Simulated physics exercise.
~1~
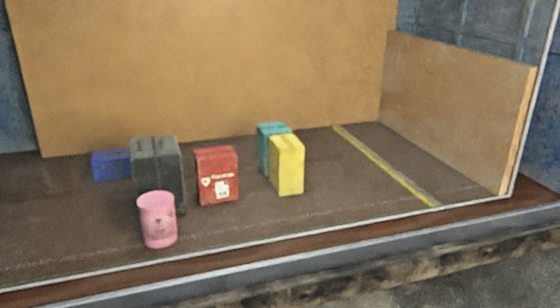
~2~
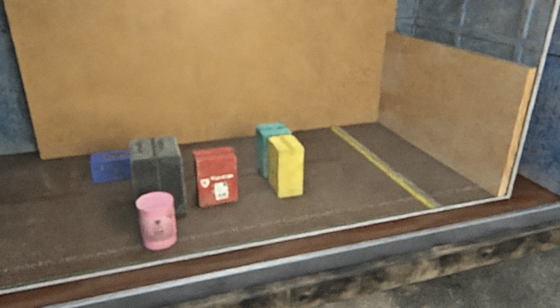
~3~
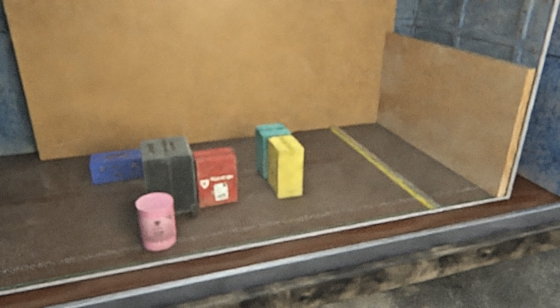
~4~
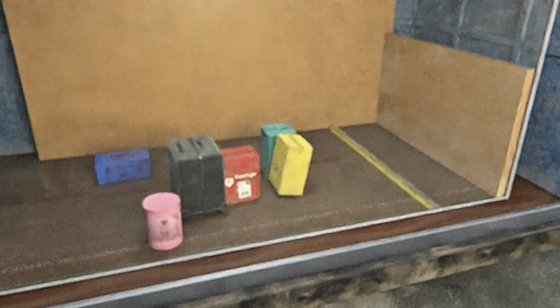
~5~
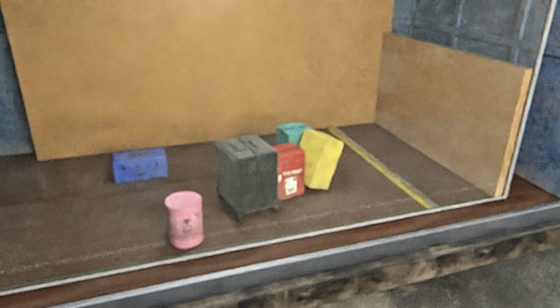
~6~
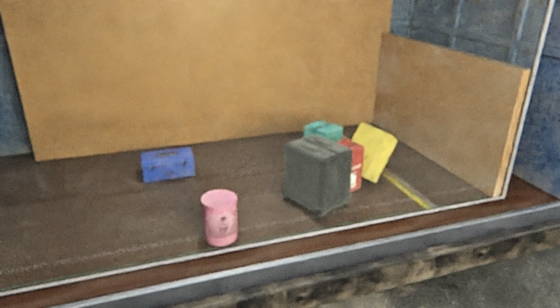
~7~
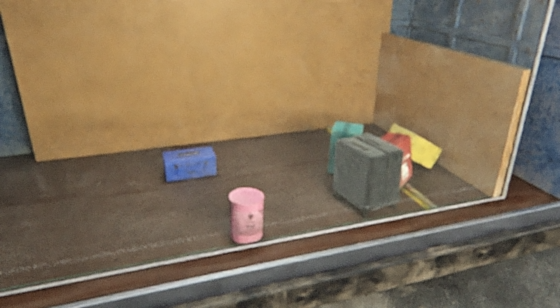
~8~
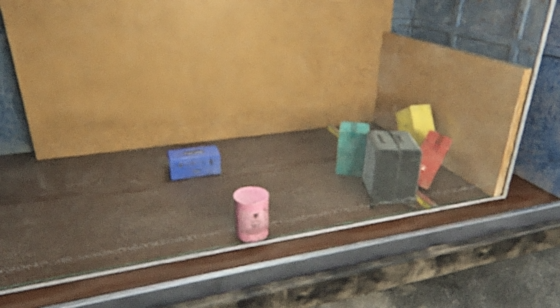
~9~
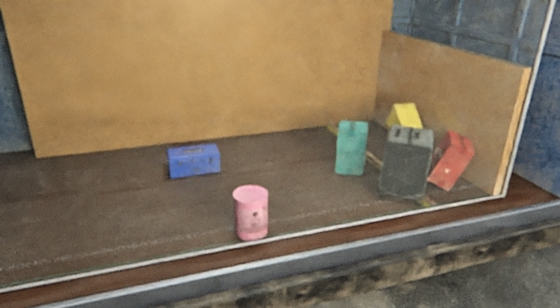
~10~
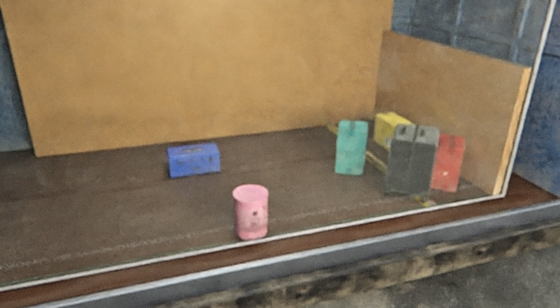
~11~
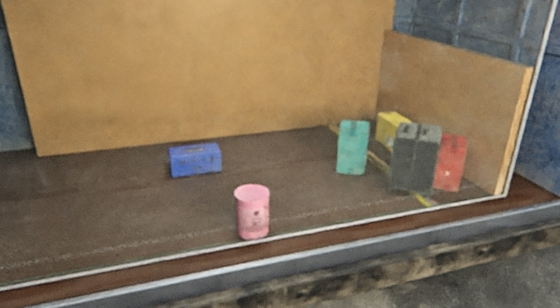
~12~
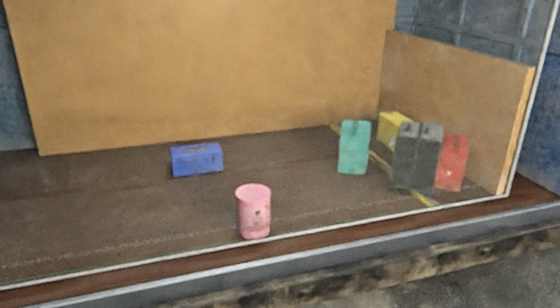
The cargo bay of a van, with a brown floor and tan board walls, is seen from its open side through a slightly swaying camera. A blue box, a black case, a red pack, and teal and yellow packs stand in a loose row left of a yellow line, with a pink bucket in front. The black case rolls right, pushing the packs along, while the bucket and blue box slide too. The yellow pack tips and tumbles against the right wall, and the red pack leans, then rights itself. Finally, red, black and yellow rest past the line, the others short of it.
